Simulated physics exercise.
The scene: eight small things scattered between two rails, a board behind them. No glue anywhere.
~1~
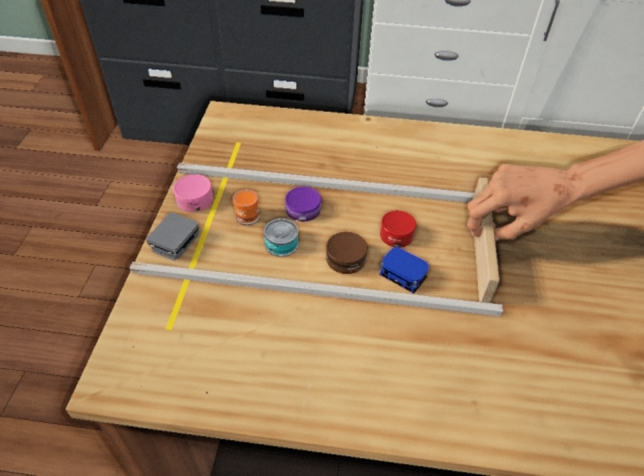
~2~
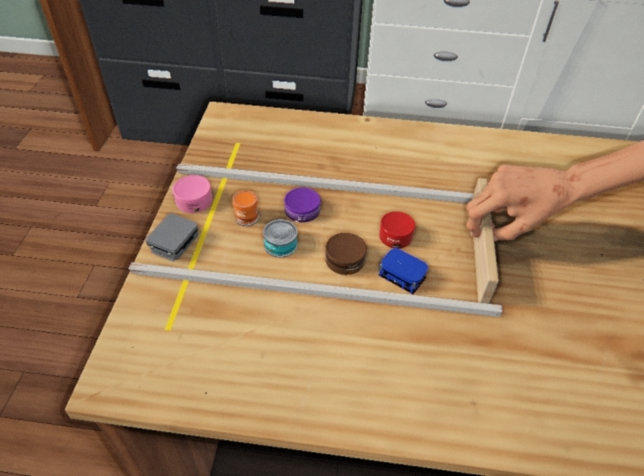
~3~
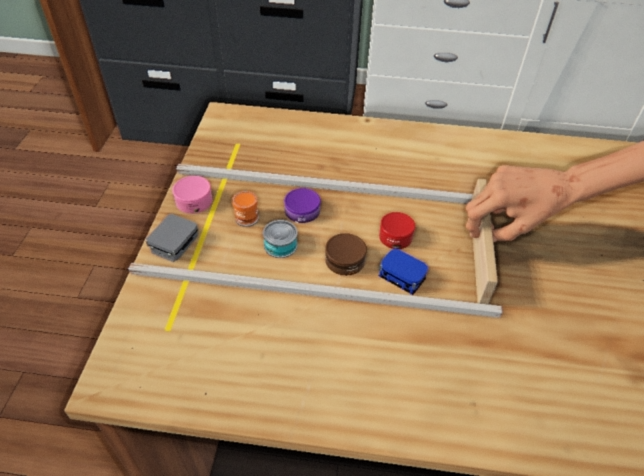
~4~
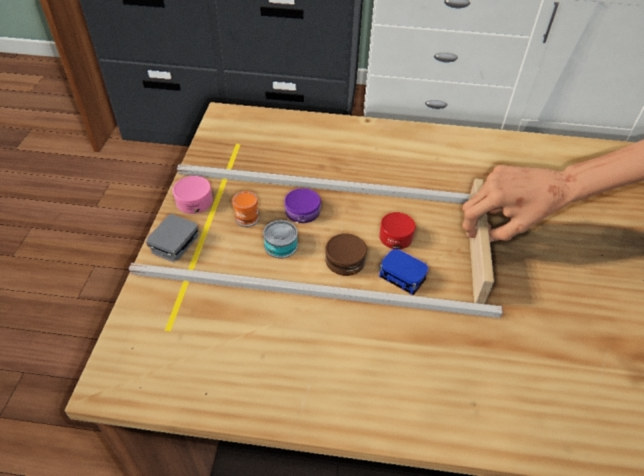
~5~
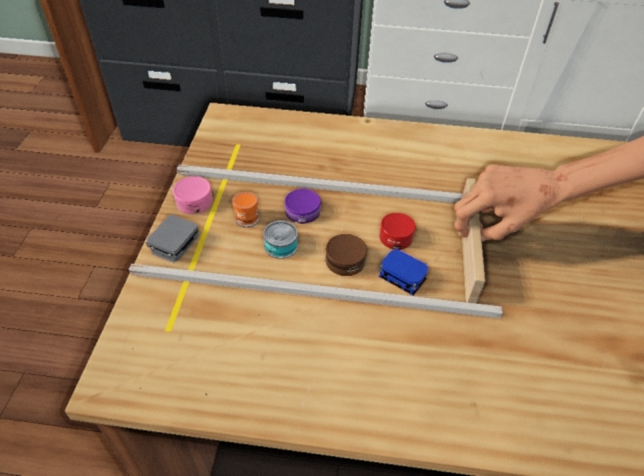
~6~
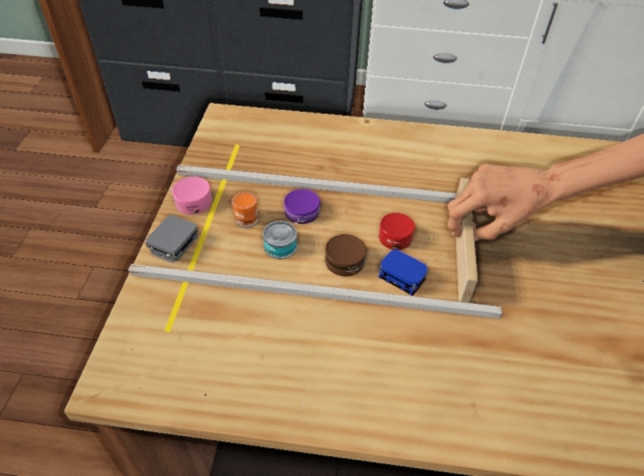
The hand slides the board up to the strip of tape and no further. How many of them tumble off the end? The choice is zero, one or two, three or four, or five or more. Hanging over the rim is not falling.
In the end the number that fall off is one or two.
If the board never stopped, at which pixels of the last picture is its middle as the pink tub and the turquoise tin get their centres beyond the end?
For the pink tub at (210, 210), for the turquoise tin at (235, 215).
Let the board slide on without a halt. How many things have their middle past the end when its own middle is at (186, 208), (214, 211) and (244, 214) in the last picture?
The counts: 5, 2 and 0.
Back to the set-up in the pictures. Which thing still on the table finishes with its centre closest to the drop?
The pink tub.
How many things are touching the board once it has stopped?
It touches 3.
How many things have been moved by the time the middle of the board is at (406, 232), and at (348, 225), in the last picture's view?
The counts are 3 and 4.
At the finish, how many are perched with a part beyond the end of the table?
It comes to 2.
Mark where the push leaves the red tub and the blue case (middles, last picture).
The red tub stops around (192, 214); the blue case around (172, 247).
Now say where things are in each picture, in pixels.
Grey case (175, 237); pink tub (194, 194); orange tin (247, 208); board (484, 238); tape (209, 222), in the first frame.
Pink tub (193, 194); red tub (397, 230), in the second frame.
Orange tin (246, 209); brown tub (346, 254), in the third frame.
Grey case (174, 239); purple tub (303, 206), in the fourth frame.
Pink tub (193, 195); board (472, 238), in the fifth frame.
Grey case (173, 239); pink tub (193, 196); orange tin (246, 210); board (464, 238); tape (208, 224), in the sixth frame.
A little later, none off yet; grey case at rest near (173, 239); pink tub at rest near (193, 196); orange tin at rest near (246, 210).
Next, none off yet; grey case shifted a little near (151, 244); pink tub shifted a little near (188, 189); orange tin shifted well along near (208, 201).
When it is over, the number that fall off is one or two; down, turquoise tin and grey case.
